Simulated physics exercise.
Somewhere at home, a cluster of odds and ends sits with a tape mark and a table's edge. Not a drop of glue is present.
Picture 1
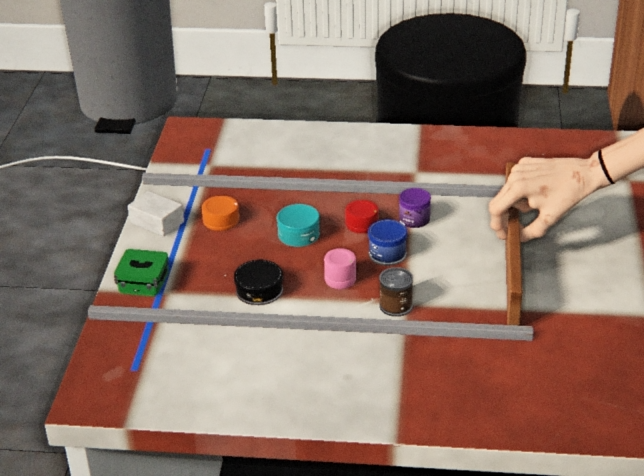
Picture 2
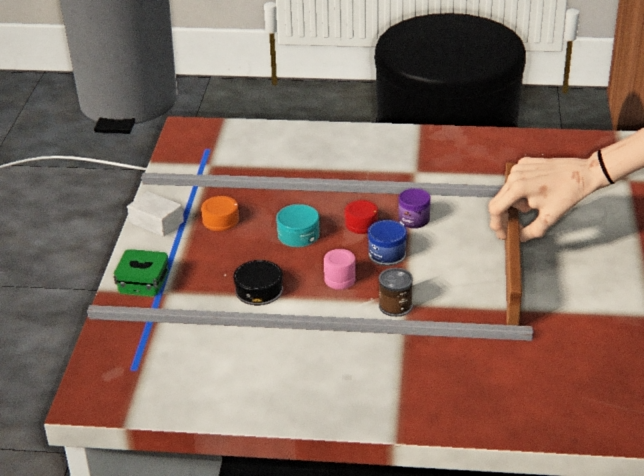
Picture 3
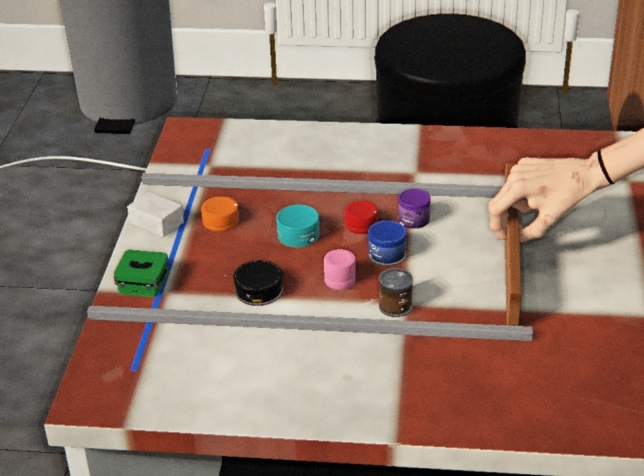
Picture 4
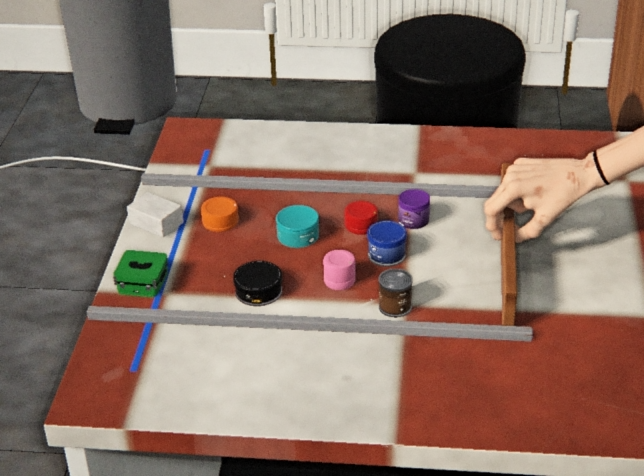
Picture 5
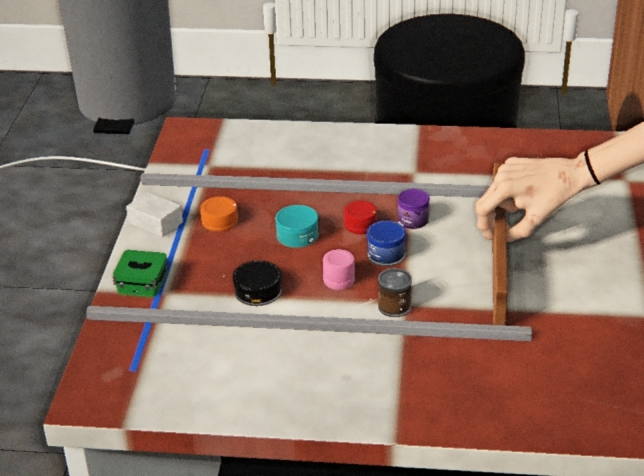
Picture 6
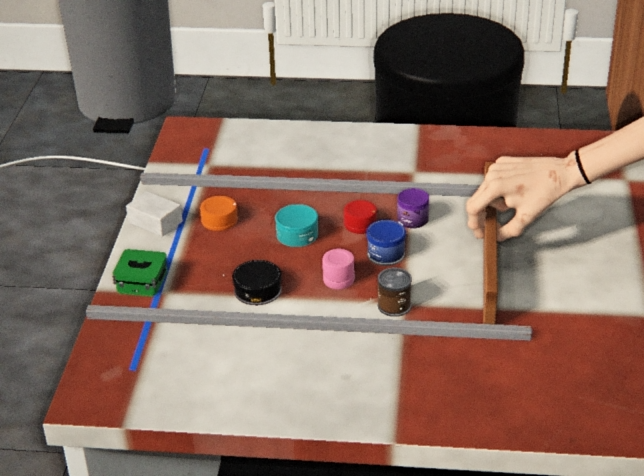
In the video, a hand grips a wooden board at the right end of two grey rails on a checkered table, holds it nearly still, then slides it slightly left toward colourful tubs and lids, which stay in place.
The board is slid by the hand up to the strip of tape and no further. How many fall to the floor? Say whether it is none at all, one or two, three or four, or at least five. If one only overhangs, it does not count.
It ends with a lone piece or a pair gone from the top.
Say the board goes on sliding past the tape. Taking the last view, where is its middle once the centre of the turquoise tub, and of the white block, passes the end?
Estimated middle: (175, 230), and (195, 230) for the other.
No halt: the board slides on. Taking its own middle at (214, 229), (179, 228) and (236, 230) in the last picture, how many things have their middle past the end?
That makes 0, 2, 0.
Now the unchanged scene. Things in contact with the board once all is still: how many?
Result: 5 in all.
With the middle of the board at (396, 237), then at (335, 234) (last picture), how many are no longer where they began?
Respectively 4 and 6.
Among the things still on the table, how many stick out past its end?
The tally is 3.
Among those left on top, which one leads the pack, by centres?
Nearest at the end: The turquoise tub.
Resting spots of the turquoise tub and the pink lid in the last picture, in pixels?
Roughly (118, 233); the other one roughly (150, 260).
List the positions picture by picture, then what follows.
In the first frame, white block (156, 214); green case (143, 274); orange lid (221, 213); board (512, 242); tape (176, 247).
In the second frame, green case (142, 274); turquoise tub (298, 226).
In the third frame, orange lid (220, 214); board (512, 242).
In the fourth frame, white block (155, 214); purple tub (414, 209).
In the fifth frame, green case (141, 274); blue pot (386, 244).
In the sixth frame, white block (154, 213); green case (141, 274); orange lid (219, 213); board (490, 241); tape (174, 246).
Soon after, none off yet; white block at rest near (154, 213); green case at rest near (141, 274); orange lid at rest near (219, 213).
After that, none off yet; white block moving near (144, 212); green case displaced a little near (115, 274); orange lid displaced about its own width near (186, 207).
In the end, the number that fall off is one or two; gone, green case and white block.
